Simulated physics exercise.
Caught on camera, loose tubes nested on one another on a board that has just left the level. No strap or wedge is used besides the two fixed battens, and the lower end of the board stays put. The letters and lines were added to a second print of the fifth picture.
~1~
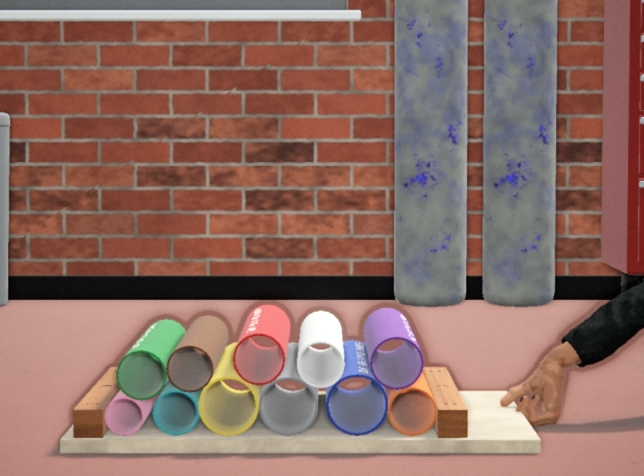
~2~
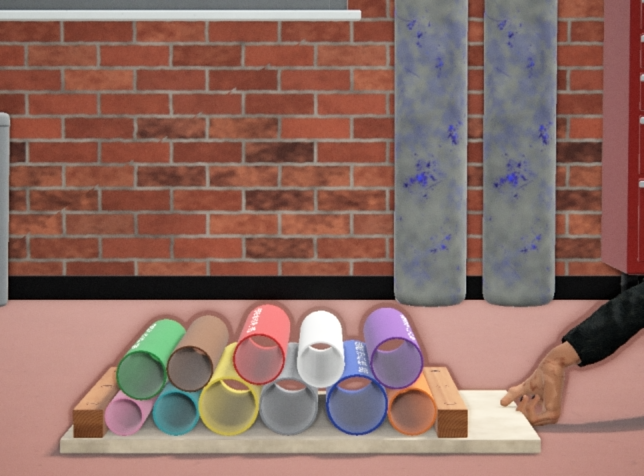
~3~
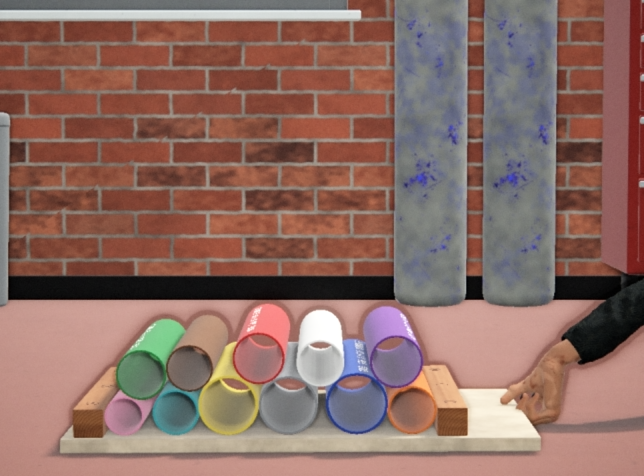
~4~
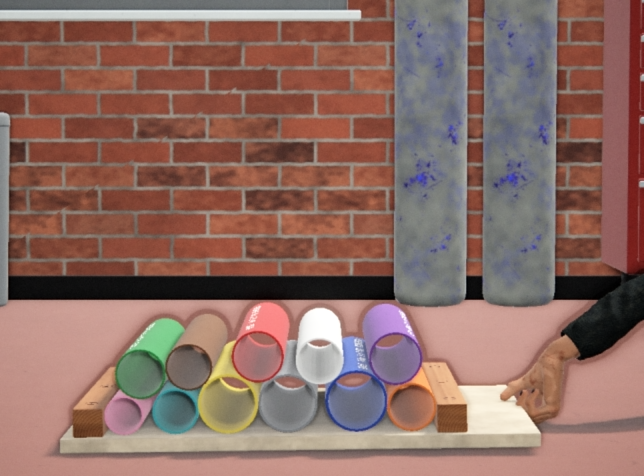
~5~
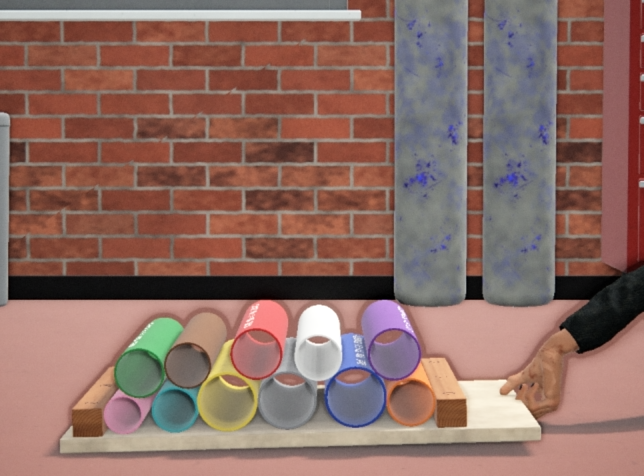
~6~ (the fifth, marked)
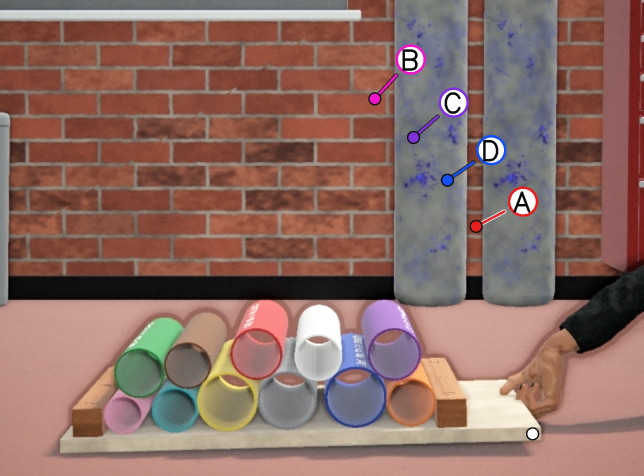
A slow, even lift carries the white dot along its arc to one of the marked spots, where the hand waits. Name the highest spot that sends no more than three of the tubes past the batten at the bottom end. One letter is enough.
The highest mark that will do is A.
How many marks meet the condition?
One of the four.
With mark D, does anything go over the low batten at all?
At D: Yes.
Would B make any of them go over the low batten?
Yes.
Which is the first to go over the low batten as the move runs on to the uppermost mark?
The green one.
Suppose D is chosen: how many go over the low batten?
The count is four.
On the copy, A at (476, 227); B at (375, 99); C at (413, 137); D at (448, 180); the white dot at (532, 434).
On A. First, board at 16°.
Then, board at 28°.
Finally, board at 28°, two over the low batten (brown, green).
By contrast, B five over the low batten; C four over the low batten (brown, red, white, green); D four over the low batten (brown, red, white, green).
